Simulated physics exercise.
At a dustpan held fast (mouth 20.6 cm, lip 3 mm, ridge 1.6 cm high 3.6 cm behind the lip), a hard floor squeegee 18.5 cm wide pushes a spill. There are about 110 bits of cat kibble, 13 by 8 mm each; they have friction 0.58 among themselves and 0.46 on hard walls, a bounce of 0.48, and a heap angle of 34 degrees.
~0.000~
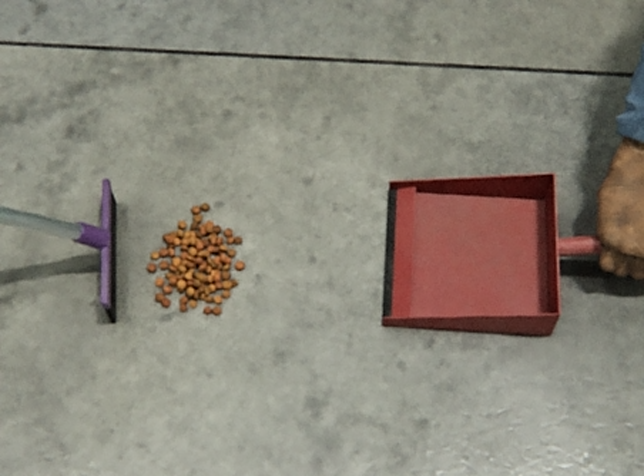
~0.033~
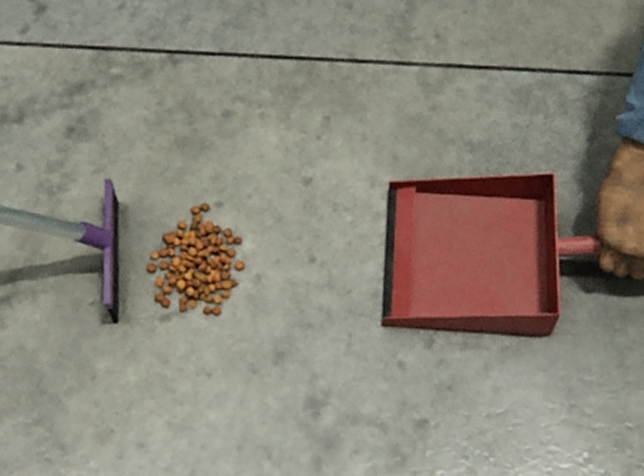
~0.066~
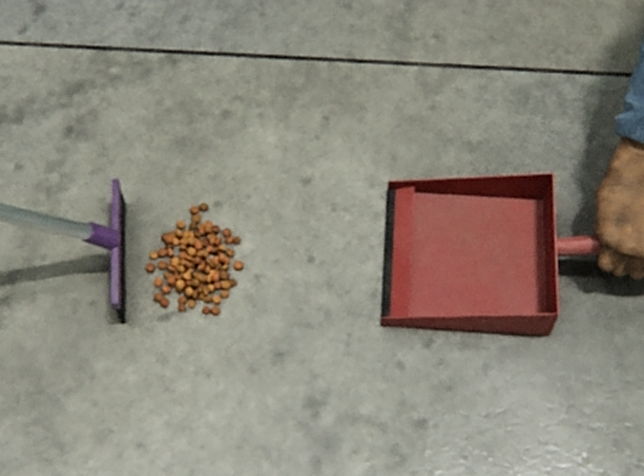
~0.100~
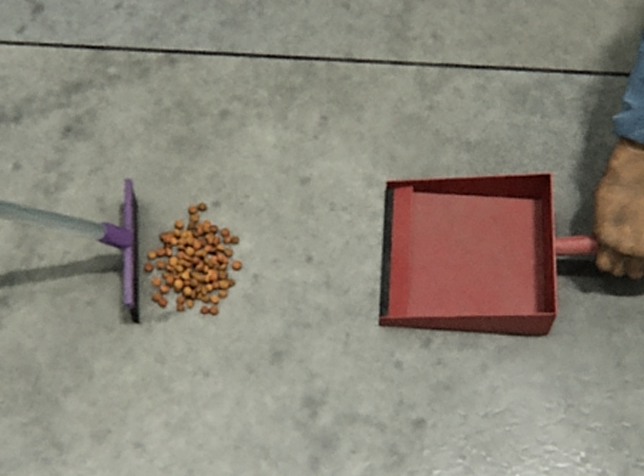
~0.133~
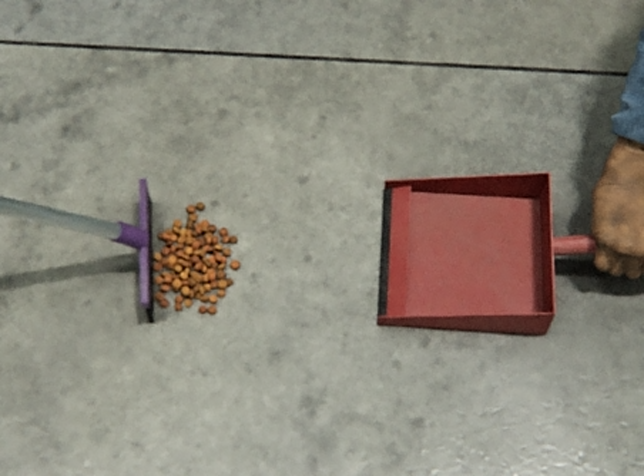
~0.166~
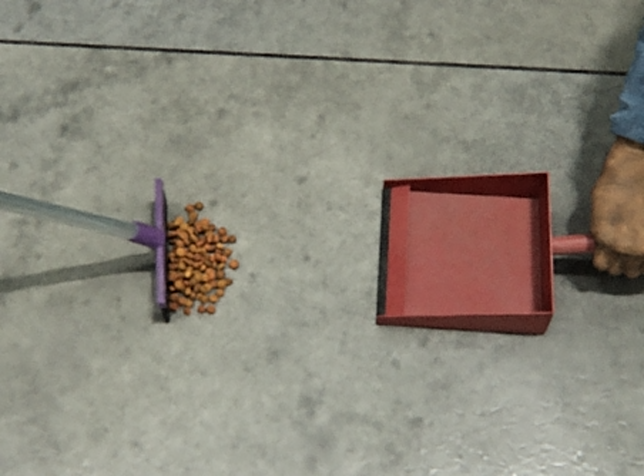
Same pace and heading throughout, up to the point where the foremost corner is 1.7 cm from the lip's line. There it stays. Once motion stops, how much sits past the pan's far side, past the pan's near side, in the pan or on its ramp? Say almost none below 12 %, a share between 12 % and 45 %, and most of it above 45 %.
One by one: Past the pan's far side: Not many; past the pan's near side: Not many; in the pan or on its ramp: A middle share.
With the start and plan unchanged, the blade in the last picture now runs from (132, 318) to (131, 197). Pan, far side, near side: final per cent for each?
Pan 0 % / far 0 % / near 30 %.
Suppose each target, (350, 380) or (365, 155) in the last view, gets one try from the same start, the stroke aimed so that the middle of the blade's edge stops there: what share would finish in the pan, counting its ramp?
The two tries give about 0 and 5 percent.
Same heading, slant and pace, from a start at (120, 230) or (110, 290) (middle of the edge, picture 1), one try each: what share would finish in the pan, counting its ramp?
About 25 and 10 per cent.
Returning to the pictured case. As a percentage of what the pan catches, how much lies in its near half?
Around 70 percent.
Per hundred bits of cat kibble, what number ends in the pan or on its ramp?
Something like 30 percent.
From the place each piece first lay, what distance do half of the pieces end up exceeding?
I'd put it near 26 cm.
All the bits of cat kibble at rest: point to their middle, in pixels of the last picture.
In the last view, approximately (376, 256).
Then, at 0.36 s, middle of the blade 16 cm from the lip; 0 % over the lip, far side 0 %, near side 5 %.
After 0.49 s, middle of the blade 7 cm from the lip; 0 % over the lip, far side 0 %, near side 5 %.
After 0.74 s, middle of the blade 3 cm from the lip; 30 % over the lip, far side 0 %, near side 10 %.
In the end, at 1.3 s, far side 0 %, near side 10 %, pan 30 %, in front of the lip or behind the blade 60 %.
